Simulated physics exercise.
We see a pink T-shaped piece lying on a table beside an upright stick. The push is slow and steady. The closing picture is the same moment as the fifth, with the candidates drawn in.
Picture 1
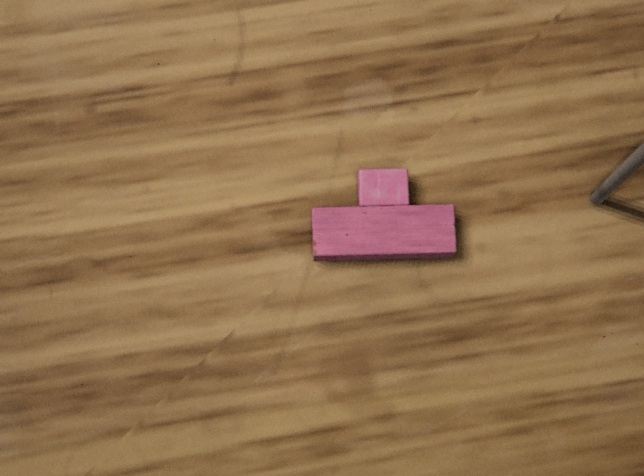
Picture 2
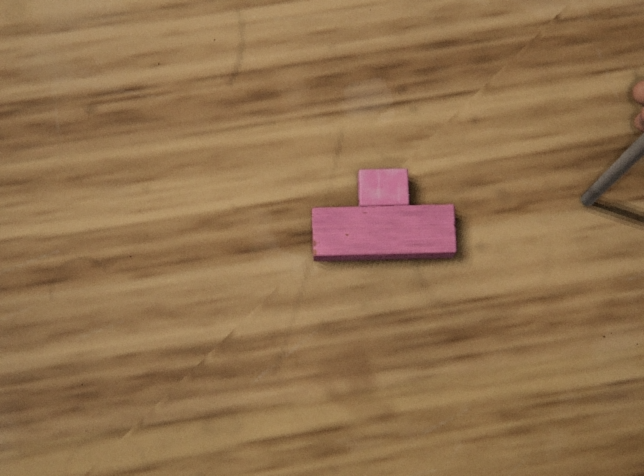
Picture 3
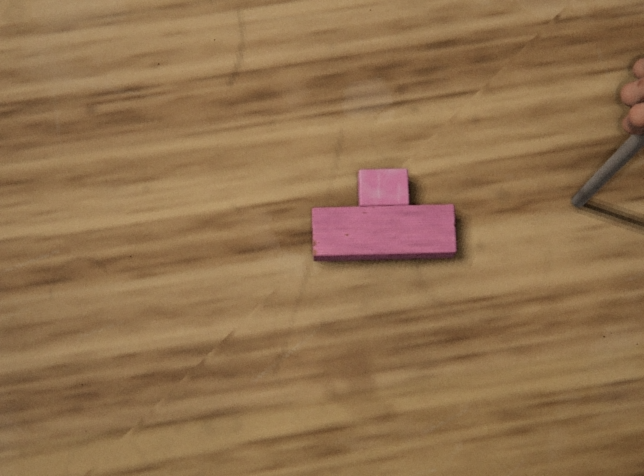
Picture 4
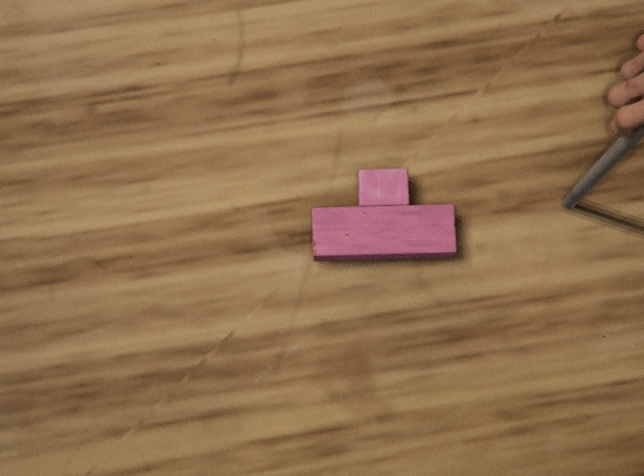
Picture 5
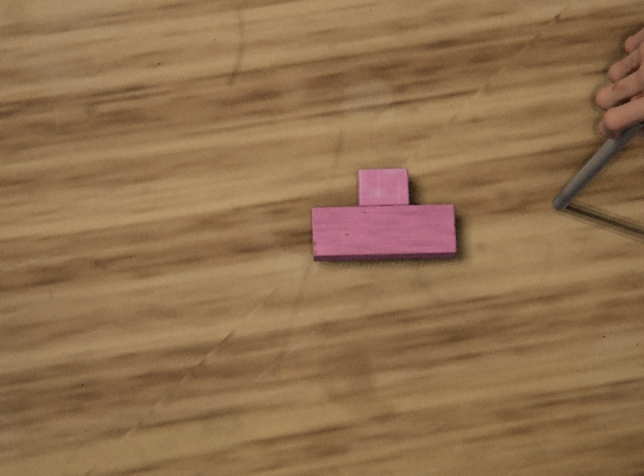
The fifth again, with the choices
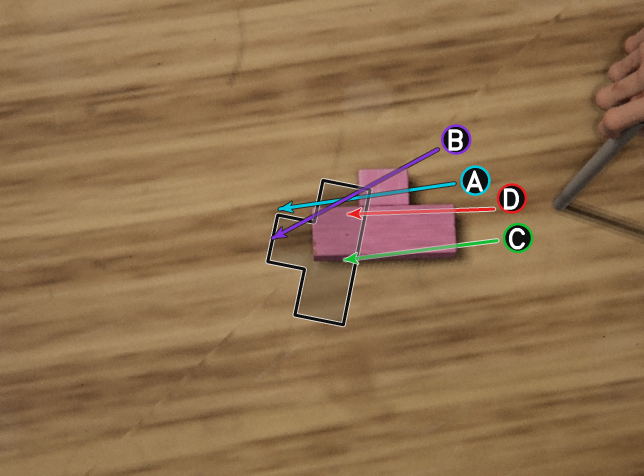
On a wooden table, a hand slides a gray stick left while the pink T-shaped piece stays still.
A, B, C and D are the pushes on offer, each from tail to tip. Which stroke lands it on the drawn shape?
A is the one.
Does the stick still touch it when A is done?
At the end, yes.
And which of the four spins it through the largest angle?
Stroke A.
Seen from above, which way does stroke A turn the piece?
On that stroke, anticlockwise.
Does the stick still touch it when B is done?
No.
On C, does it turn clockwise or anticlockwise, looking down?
Clockwise.
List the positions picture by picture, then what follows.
In the first picture, pink T-shaped piece (385, 230).
In the second picture, pink T-shaped piece (385, 230).
In the third picture, pink T-shaped piece (385, 230).
In the fourth picture, pink T-shaped piece (385, 230).
In the fifth picture, pink T-shaped piece (385, 230).
On the marked copy, A from (455, 184) to (280, 209); B from (438, 149) to (273, 238); C from (497, 241) to (345, 260); D from (494, 209) to (349, 214).
Following A. Soon after the start, foot of the stick (391, 193), piece (373, 237).
Later, foot of the stick (329, 203), piece (345, 245).
In the end, foot of the stick (280, 209), piece (332, 247); it fills the outline.
As for the rest, B leaves the piece out of the outline, at (380, 255); C leaves the piece out of the outline, at (292, 198); D leaves the piece out of the outline, at (286, 259).
